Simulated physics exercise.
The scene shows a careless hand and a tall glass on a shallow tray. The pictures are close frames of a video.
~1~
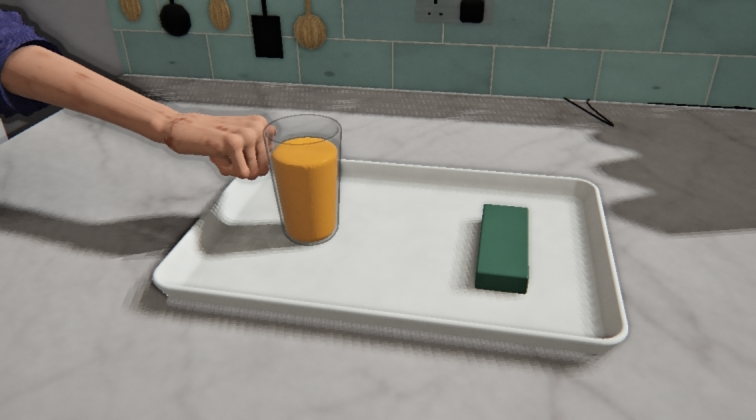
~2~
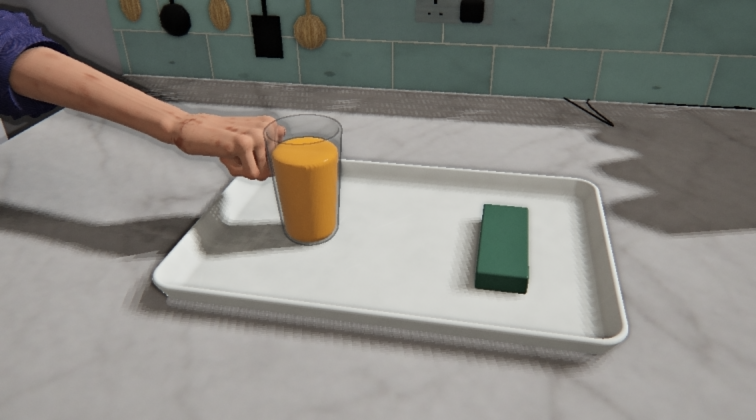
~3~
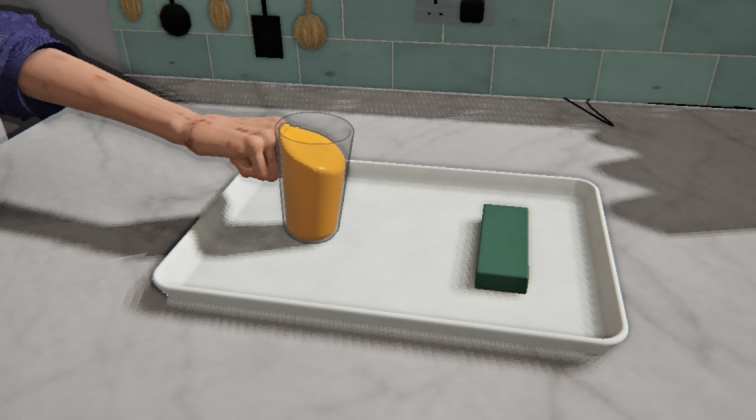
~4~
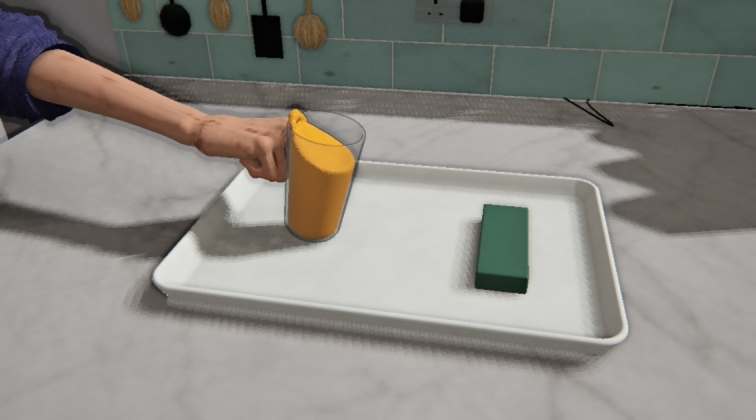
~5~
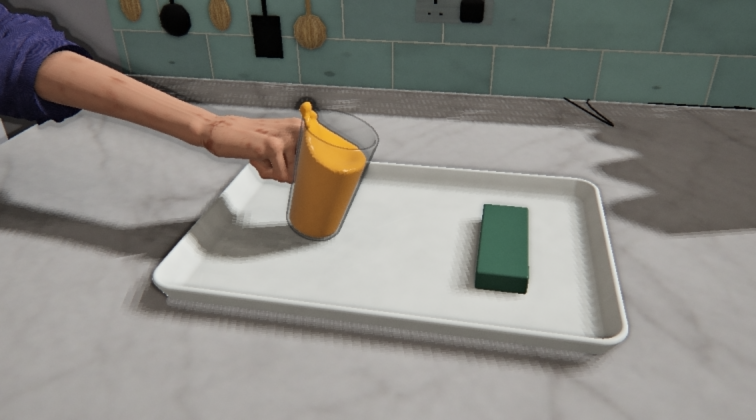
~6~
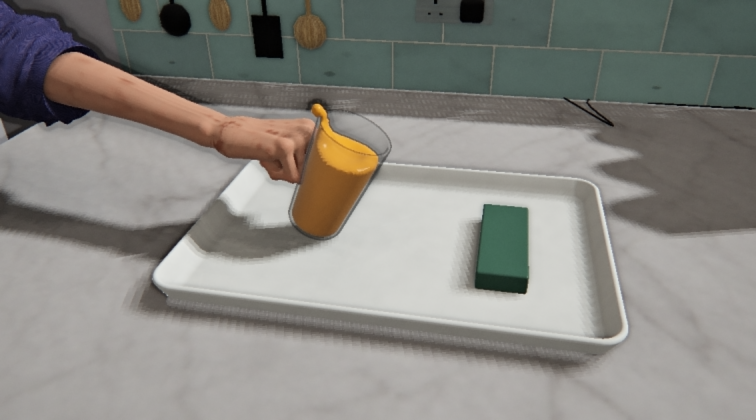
On a marble kitchen counter, a hand touches a tall glass of orange juice standing upright on a white tray, left of a green block. The hand pushes rightward and the glass leans steadily right, while the juice surges up its left side, then levels somewhat as a small blob rises above the rim.
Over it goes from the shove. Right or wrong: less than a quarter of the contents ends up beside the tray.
Right.
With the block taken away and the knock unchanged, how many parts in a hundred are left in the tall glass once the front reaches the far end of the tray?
About 55 per cent.
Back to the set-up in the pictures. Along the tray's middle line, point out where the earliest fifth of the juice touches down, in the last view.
(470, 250).
A moment on, the tall glass is falling and 94 per cent is in the glass, 0 on the tray and 6 above or beyond its rim.
Next, the tall glass lies on its side and 58 per cent is in the glass, 27 on the tray and 15 above or beyond its rim.
Then the tall glass lies on its side and 32 per cent is in the glass, 55 on the tray and 13 above or beyond its rim.
Later the tall glass lies on its side and 17 per cent is in the glass, 71 on the tray and 12 above or beyond its rim.
Finally, 88 per cent is held by tray and glass, 12 is off the tray.
